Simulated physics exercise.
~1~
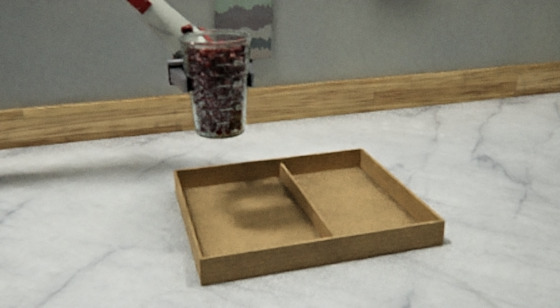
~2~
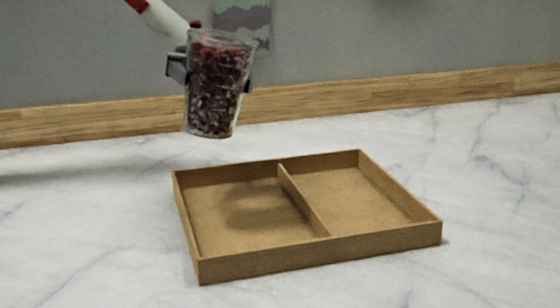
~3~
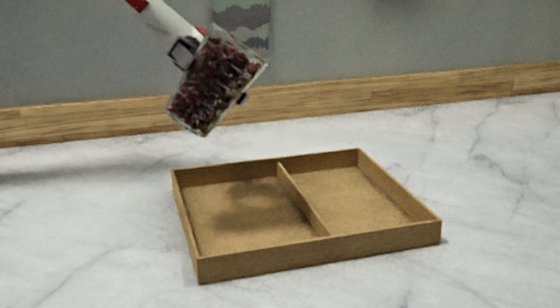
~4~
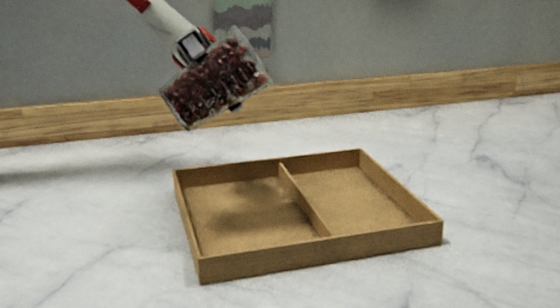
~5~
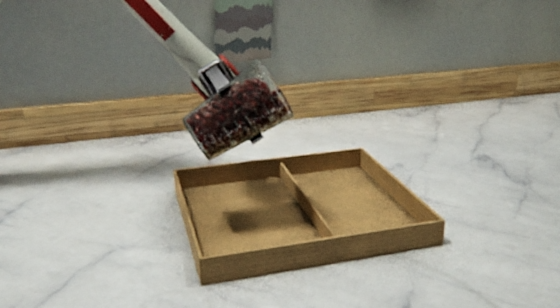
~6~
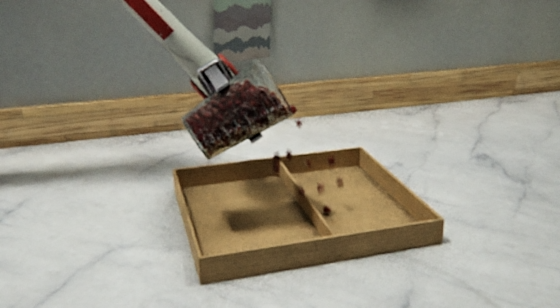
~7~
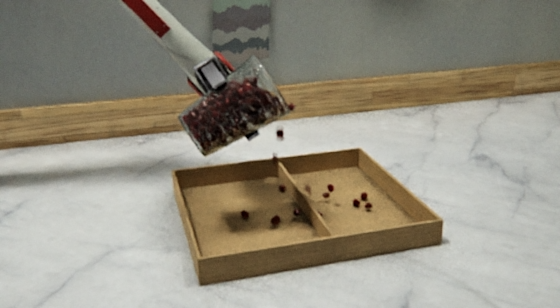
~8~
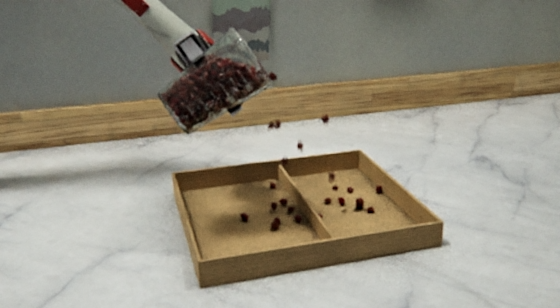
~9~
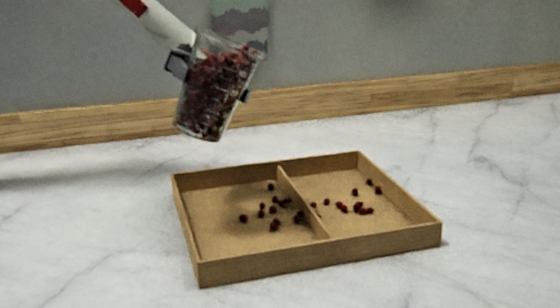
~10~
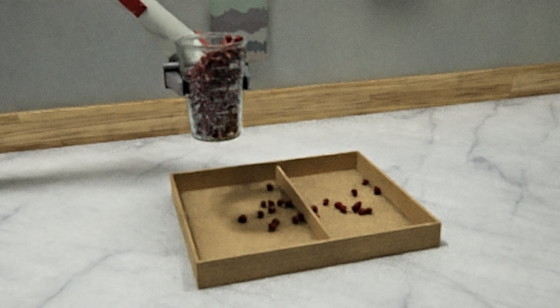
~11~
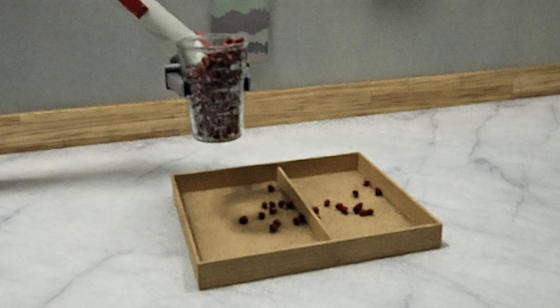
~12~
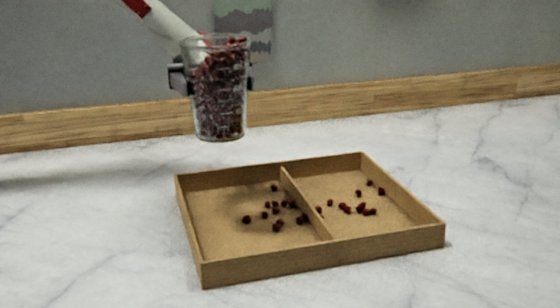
Robot arm tilting a clear beaker of dark red beans, spilling a few into both parts of a divided tray, then righting it.
